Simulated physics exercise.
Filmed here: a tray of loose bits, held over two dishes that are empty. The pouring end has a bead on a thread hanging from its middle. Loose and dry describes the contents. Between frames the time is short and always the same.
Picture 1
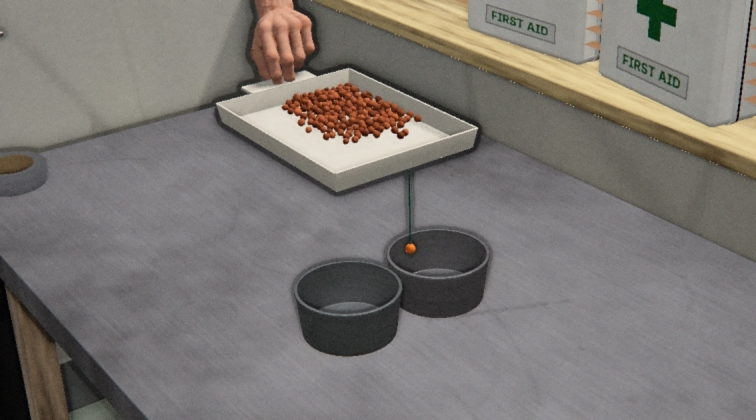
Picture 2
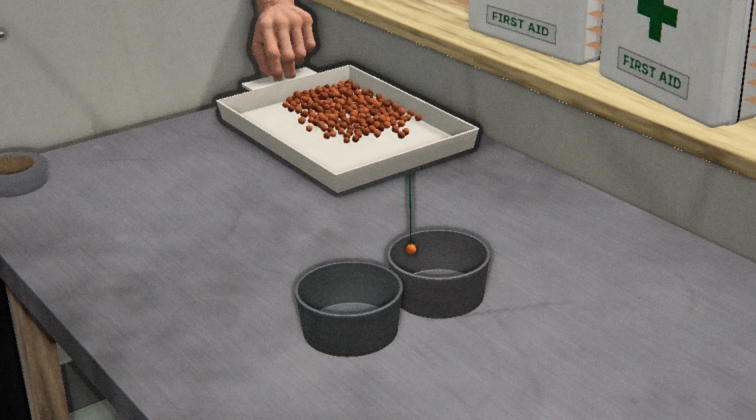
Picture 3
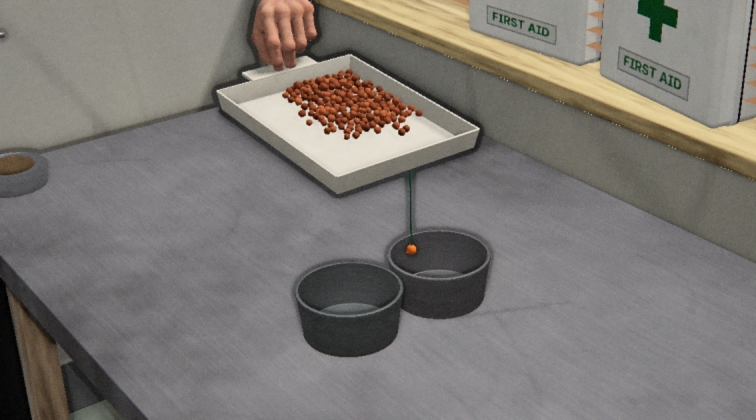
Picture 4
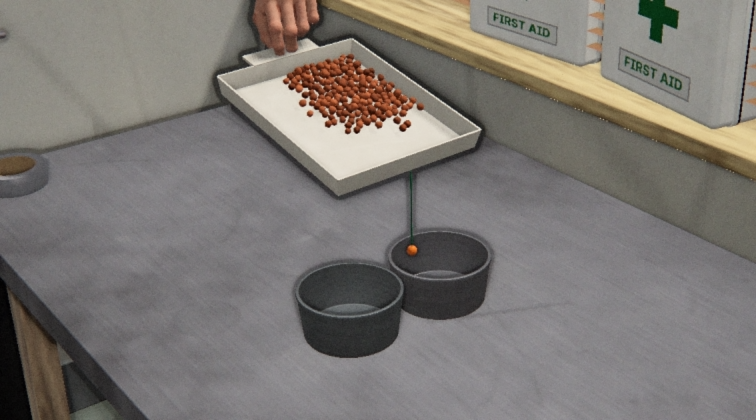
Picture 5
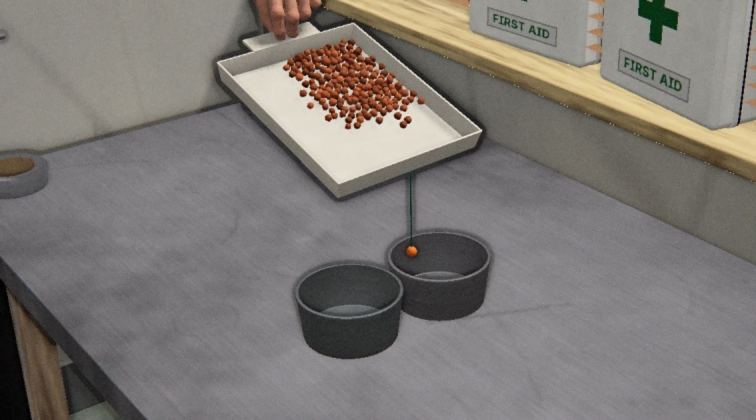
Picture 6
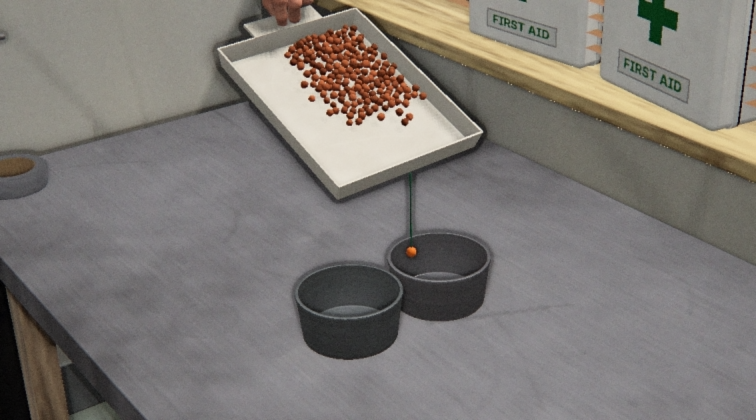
A hand raises the back of a white tray above a grey worktop, seen from above at an angle in a room with pale walls. Reddish-brown pellets lie in the tray, an orange bead hangs on a thread below its front edge near two empty dark dishes, and first-aid boxes stand on a wooden shelf at right. The tray steepens gradually, its front edge dipping slightly leftward, while the camera stays still.
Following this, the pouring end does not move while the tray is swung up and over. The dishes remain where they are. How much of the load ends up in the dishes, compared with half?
Most of the load will miss the dishes.
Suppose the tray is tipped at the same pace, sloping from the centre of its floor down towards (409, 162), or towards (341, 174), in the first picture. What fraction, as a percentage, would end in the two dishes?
Close to 30 percent first and close to 90 percent second.
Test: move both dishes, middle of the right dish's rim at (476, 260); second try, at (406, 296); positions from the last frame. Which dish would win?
Well, the first go goes to the leftmost dish, and the second to the rightmost dish.
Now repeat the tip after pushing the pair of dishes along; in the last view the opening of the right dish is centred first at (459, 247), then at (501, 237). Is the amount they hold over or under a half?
Taking the places in turn, it's shy of half and then shy of half.
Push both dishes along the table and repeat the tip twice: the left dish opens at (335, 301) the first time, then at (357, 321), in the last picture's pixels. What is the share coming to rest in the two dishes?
It works out to 50 percent and then 90 percent.
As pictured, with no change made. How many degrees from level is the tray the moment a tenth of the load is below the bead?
Somewhere near 75°.
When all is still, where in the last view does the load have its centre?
I'd place the middle at about (422, 352).
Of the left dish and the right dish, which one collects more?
It is the dish on the left.
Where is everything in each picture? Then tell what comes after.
Corners of the pouring end near (336, 171) and (473, 128), level; middle of the load near (345, 111), clay pellets; left dish near (379, 327); right dish near (470, 289); bead on its thread near (410, 249), in the first frame.
Corners of the pouring end near (337, 172) and (473, 128), level; middle of the load near (346, 109), in the second frame.
Corners of the pouring end near (338, 174) and (474, 128), tipped barely, lowest at the left corner; middle of the load near (346, 102), in the third frame.
Corners of the pouring end near (339, 177) and (476, 129), tipped a little, lowest at the left corner; middle of the load near (347, 91), in the fourth frame.
Corners of the pouring end near (340, 180) and (477, 130), tipped clearly, lowest at the left corner; middle of the load near (348, 81), in the fifth frame.
Corners of the pouring end near (340, 183) and (478, 131), tipped clearly, lowest at the left corner; middle of the load near (349, 71); left dish near (380, 330); right dish near (470, 293), in the sixth frame.
Shortly afterwards, tray tipped steeply; the bulk on the tray; only a few outside both; a little in the air.
Next, tray tipped past a quarter turn; near two thirds on the tray; only a few in the left dish; only a few in the right dish; near a quarter outside both; a little in the air.
Some moments later, tray tipped past a quarter turn; near a quarter in the left dish; a little in the right dish; near two thirds outside both.
In the end, tray tipped past a quarter turn; near a quarter in the left dish; a little in the right dish; near two thirds outside both.
